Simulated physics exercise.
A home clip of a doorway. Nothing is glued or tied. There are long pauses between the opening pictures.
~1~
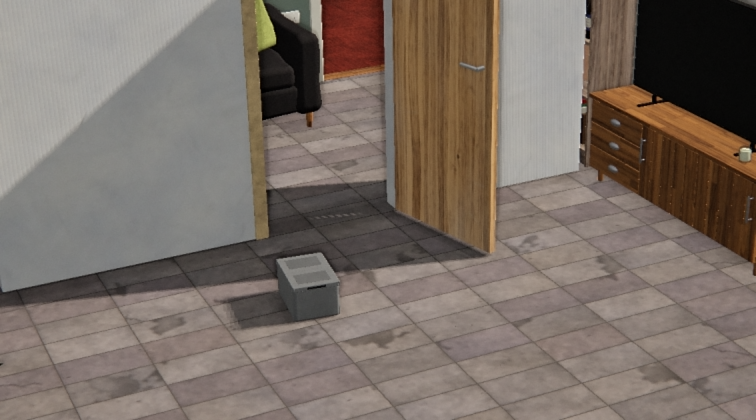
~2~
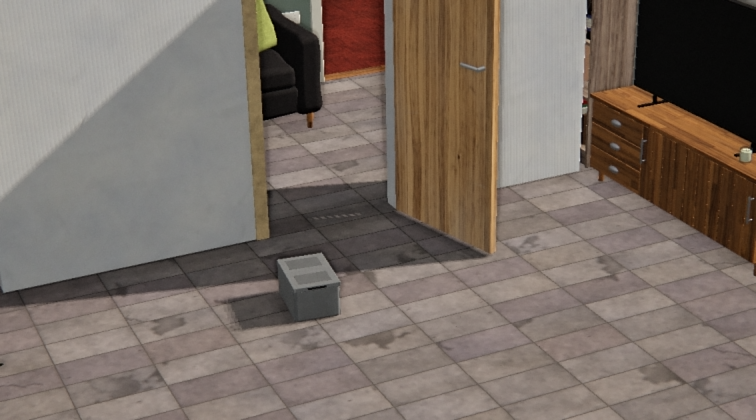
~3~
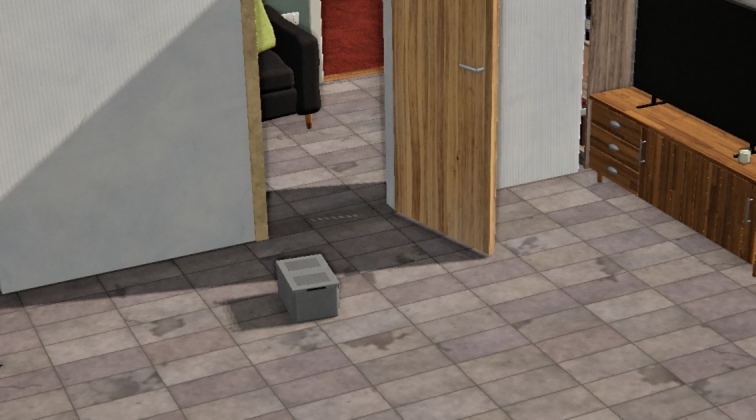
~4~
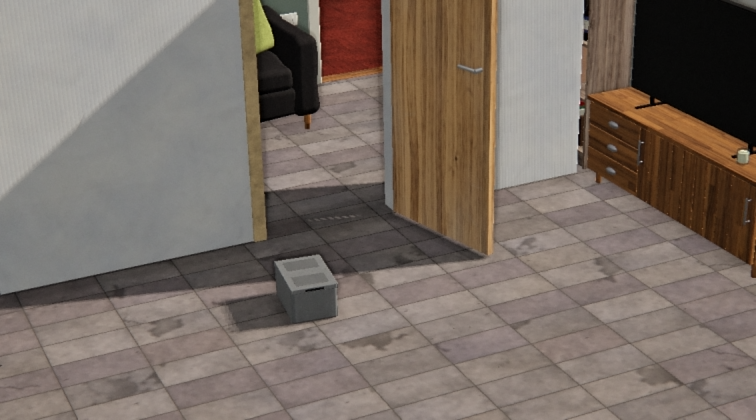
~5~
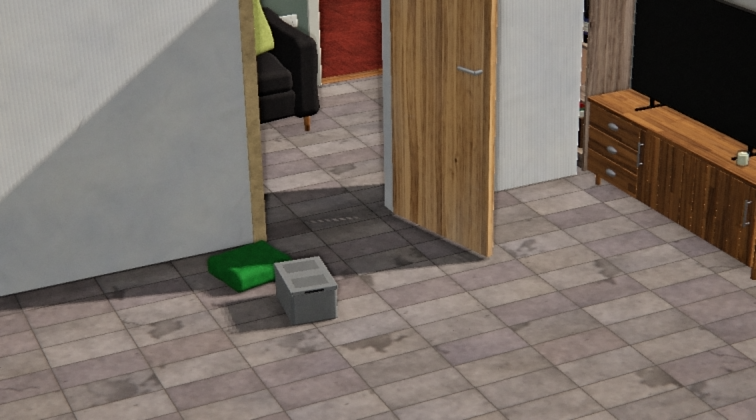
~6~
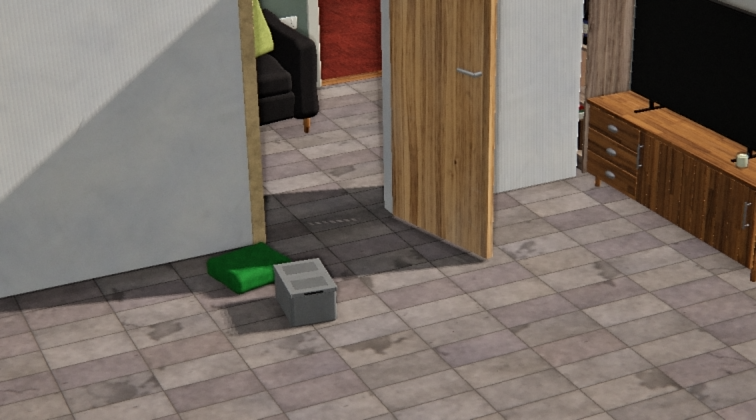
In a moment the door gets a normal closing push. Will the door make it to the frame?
As it turns out, it closes.
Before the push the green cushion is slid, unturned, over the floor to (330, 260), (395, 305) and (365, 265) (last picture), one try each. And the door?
In the first case it jams; in the second case it reaches the frame; in the third case it stops short.
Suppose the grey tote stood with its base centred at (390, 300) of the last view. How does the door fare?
Then it reaches the frame.
Then, 0.80 s later than the last frame, door at 88°.
Then, 1.40 s later than the last frame, door at 63°.
Then, 1.90 s later than the last frame, door at 39°.
Then, 2.40 s later than the last frame, door at 14°.
When it is over, door at 0°; both as before. End places, in pixels of the last picture, green cushion near (250, 268).
